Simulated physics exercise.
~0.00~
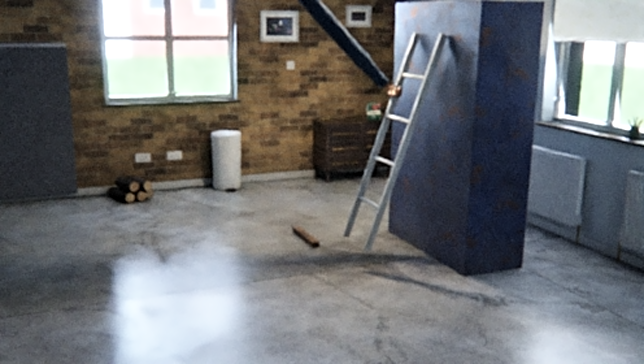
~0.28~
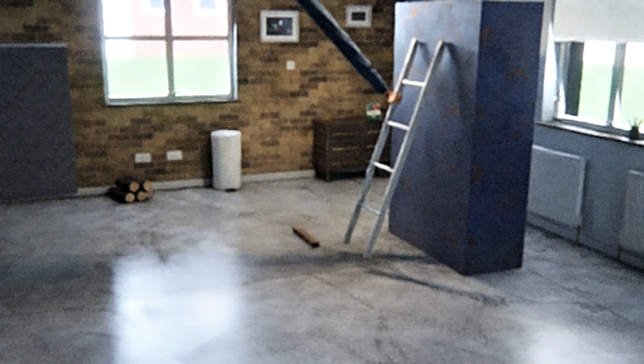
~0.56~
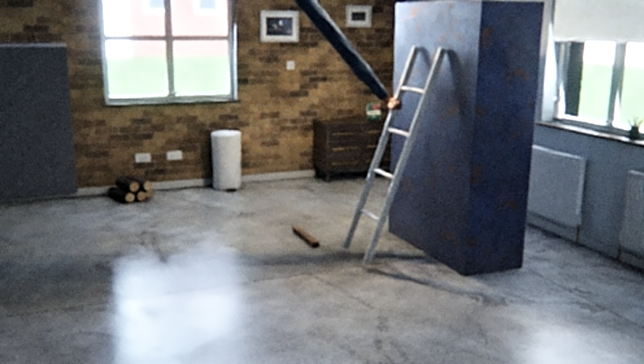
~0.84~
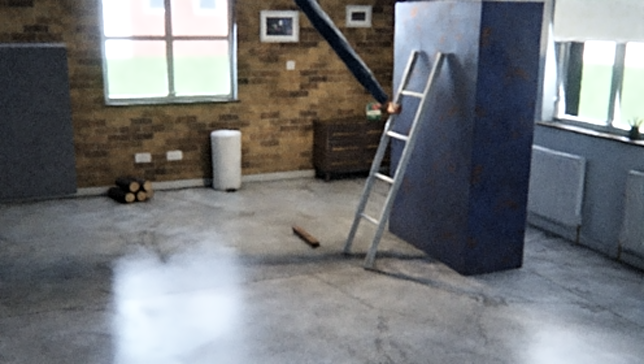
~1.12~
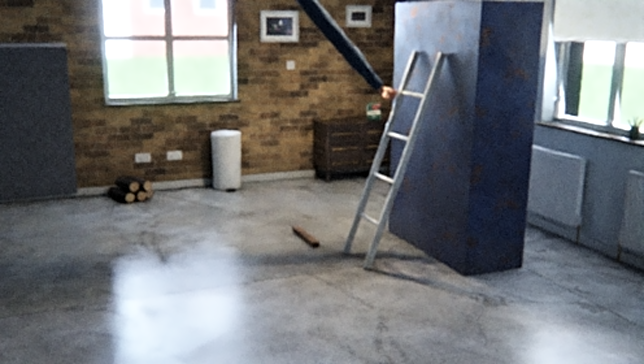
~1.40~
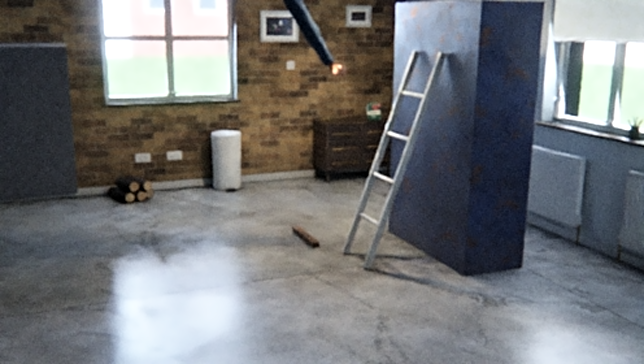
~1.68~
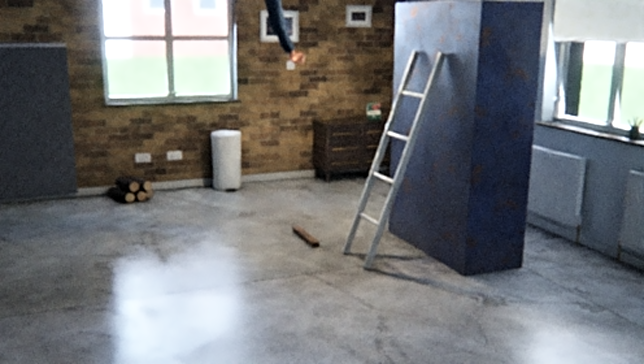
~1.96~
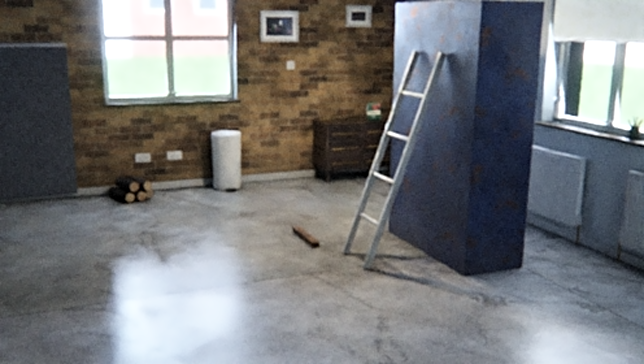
A white ladder-like rack, held by a hand on a dark-sleeved arm, shifted slightly down at its foot against a tall blue cupboard. The hand then let go and drew back up out of view, and the rack stayed leaning there, still.
